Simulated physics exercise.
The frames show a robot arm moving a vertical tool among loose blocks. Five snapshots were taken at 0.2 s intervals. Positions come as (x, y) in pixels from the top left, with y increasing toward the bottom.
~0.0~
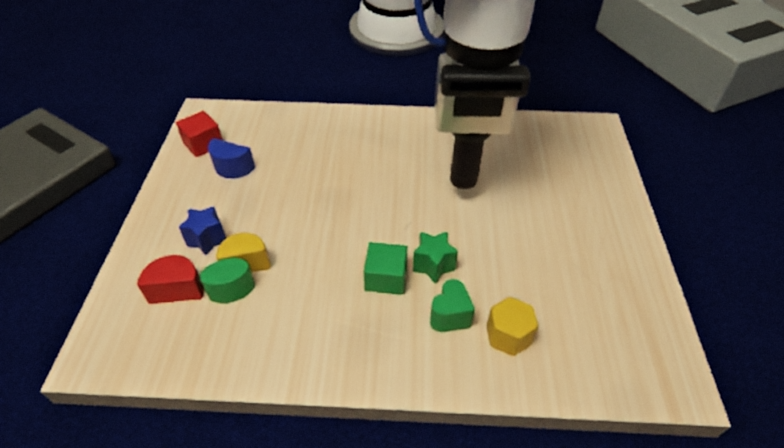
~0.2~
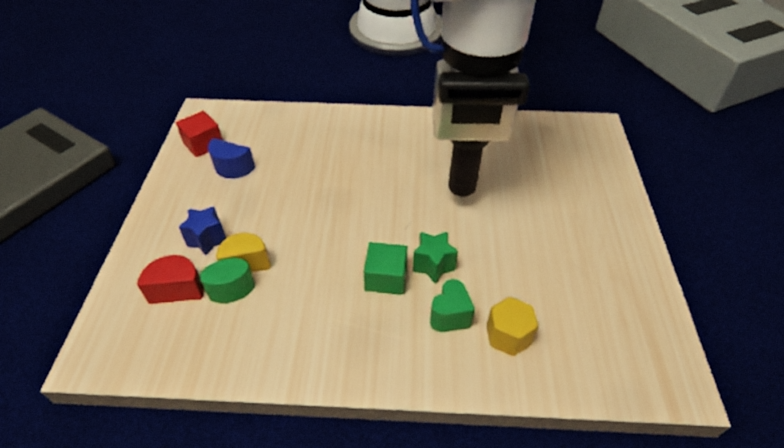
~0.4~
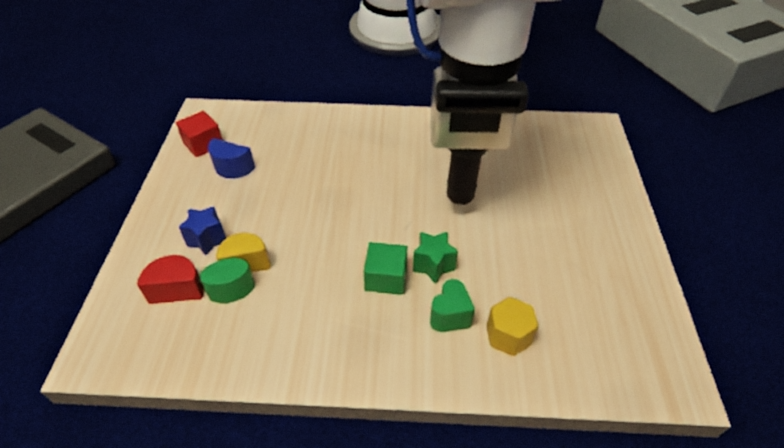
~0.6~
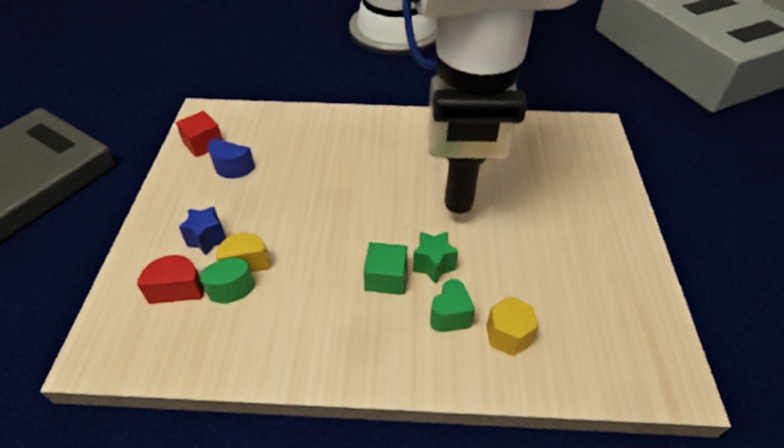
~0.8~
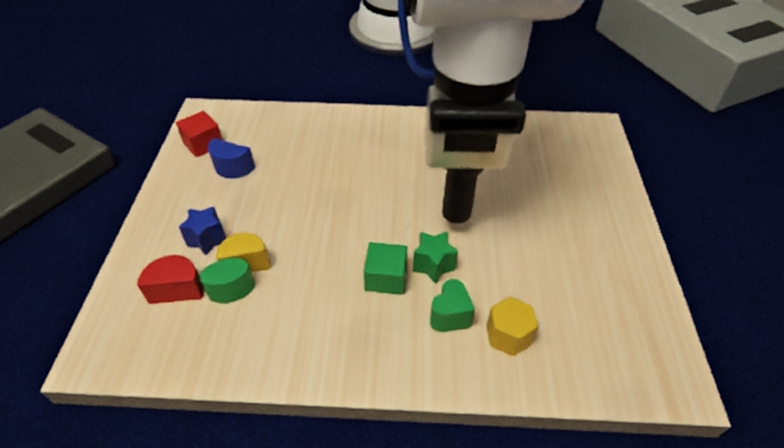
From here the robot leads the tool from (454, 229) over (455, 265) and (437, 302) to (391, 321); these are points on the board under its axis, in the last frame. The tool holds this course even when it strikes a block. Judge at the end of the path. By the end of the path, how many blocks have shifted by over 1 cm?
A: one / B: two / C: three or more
That would be C.
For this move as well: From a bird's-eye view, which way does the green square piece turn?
It goes clockwise.
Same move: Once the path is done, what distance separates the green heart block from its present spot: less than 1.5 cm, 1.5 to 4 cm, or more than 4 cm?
Covers 1.5 to 4 cm.
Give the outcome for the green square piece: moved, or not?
The green square piece changes place.
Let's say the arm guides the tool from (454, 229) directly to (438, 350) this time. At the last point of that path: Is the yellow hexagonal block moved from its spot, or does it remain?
At the moment the path ends, the yellow hexagonal block still stands where it did.
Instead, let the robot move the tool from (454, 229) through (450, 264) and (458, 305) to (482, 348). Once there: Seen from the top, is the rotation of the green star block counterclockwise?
I believe not.
What follows on the original path. One third of the way, tool (457, 252); green square piece (382, 259); green star block (426, 263), turned 30° clockwise.
Two thirds of the way, tool (439, 288); green square piece (378, 259); green star block (406, 284), turned 90° clockwise; green heart block (449, 317), turned 25° anticlockwise.
At the end, tool (391, 307); green square piece (358, 255), turned 55° clockwise; green star block (361, 290), turned 115° clockwise; green heart block (446, 321), turned 45° anticlockwise; yellow hexagonal block unmoved.
